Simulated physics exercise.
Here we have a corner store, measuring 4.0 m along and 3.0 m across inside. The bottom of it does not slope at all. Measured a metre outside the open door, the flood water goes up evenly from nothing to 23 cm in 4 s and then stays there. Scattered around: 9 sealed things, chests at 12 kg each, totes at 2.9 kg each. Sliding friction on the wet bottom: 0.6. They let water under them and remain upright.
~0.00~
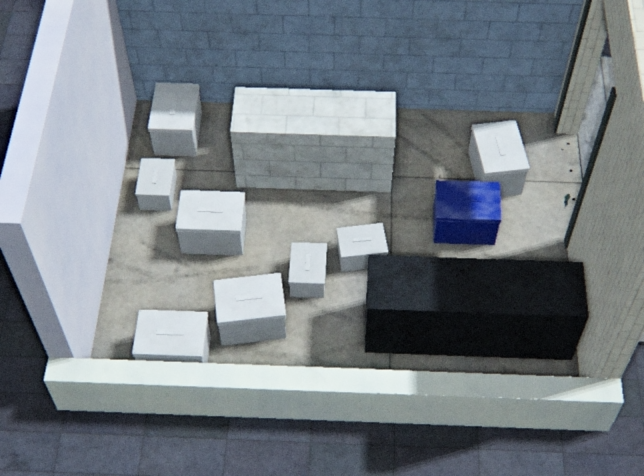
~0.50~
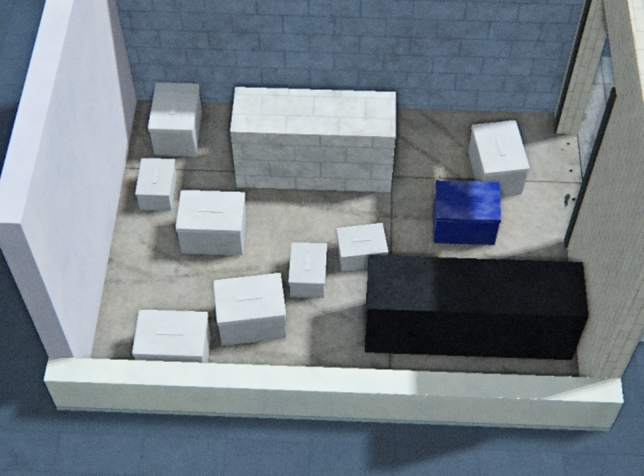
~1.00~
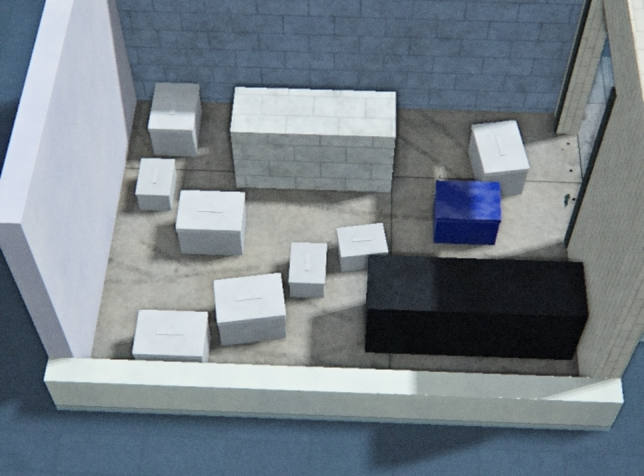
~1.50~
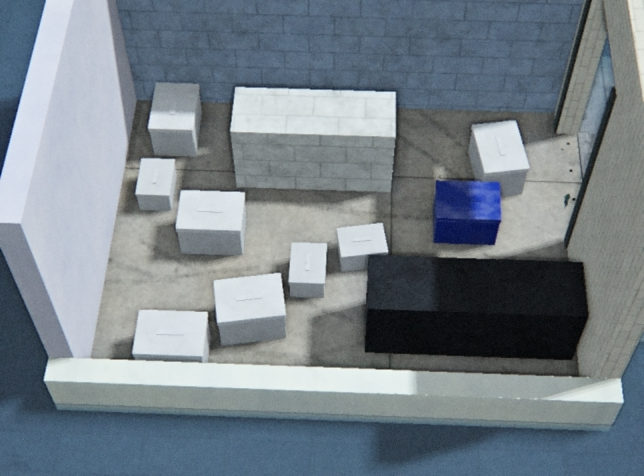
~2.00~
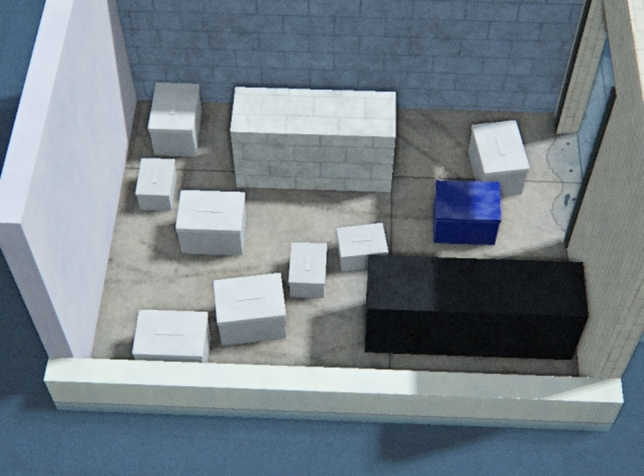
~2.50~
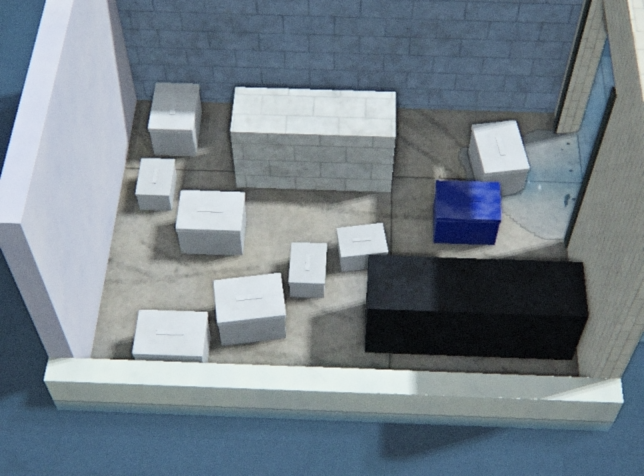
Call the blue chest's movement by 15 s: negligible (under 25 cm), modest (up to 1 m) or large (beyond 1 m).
Large.
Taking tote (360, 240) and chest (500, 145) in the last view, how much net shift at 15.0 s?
Shifts: 60 cm / 300 cm.
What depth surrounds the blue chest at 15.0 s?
I'd put it at about 17 cm.
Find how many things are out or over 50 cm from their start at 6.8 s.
My count gives 5.
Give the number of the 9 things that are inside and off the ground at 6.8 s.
6 of them.
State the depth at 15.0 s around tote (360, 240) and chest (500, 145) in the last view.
18 and 22 cm.
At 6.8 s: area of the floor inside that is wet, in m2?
About 10.0 m2.
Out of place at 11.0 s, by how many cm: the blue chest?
About 150 cm out of place.
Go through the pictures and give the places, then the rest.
In the first picture, the blue chest at (468, 200) rests on the ground; water covers 0.0 m2; 0 of 9 have shifted.
In the second picture, the blue chest at (468, 200), on the bottom; 0.0 m2 under water; 0 of 9 have shifted.
In the third picture, the blue chest at (468, 200) rests on the ground; water covers 0.0 m2; 0 of 9 have shifted.
In the fourth picture, the blue chest at (468, 200) rests on the ground; 0.0 m2 under water; 0 of 9 have shifted.
In the fifth picture, the blue chest at (468, 200) rests on the ground; 0.0 m2 under water; 0 of 9 have shifted.
In the sixth picture, the blue chest at (468, 200), on the bottom; water covers 0.5 m2; 0 of 9 have shifted.
After 3.5 s the blue chest is near (460, 203), 0.1 m from its start, aground; 0 afloat.
After 6.8 s the blue chest is near (309, 270), 1.5 m from its start, aground; 6 afloat.
After 11.0 s the blue chest is near (272, 184), 1.7 m from its start, afloat; 9 afloat.
After 15.0 s the blue chest is near (262, 204), 1.8 m from its start, afloat; 9 afloat.
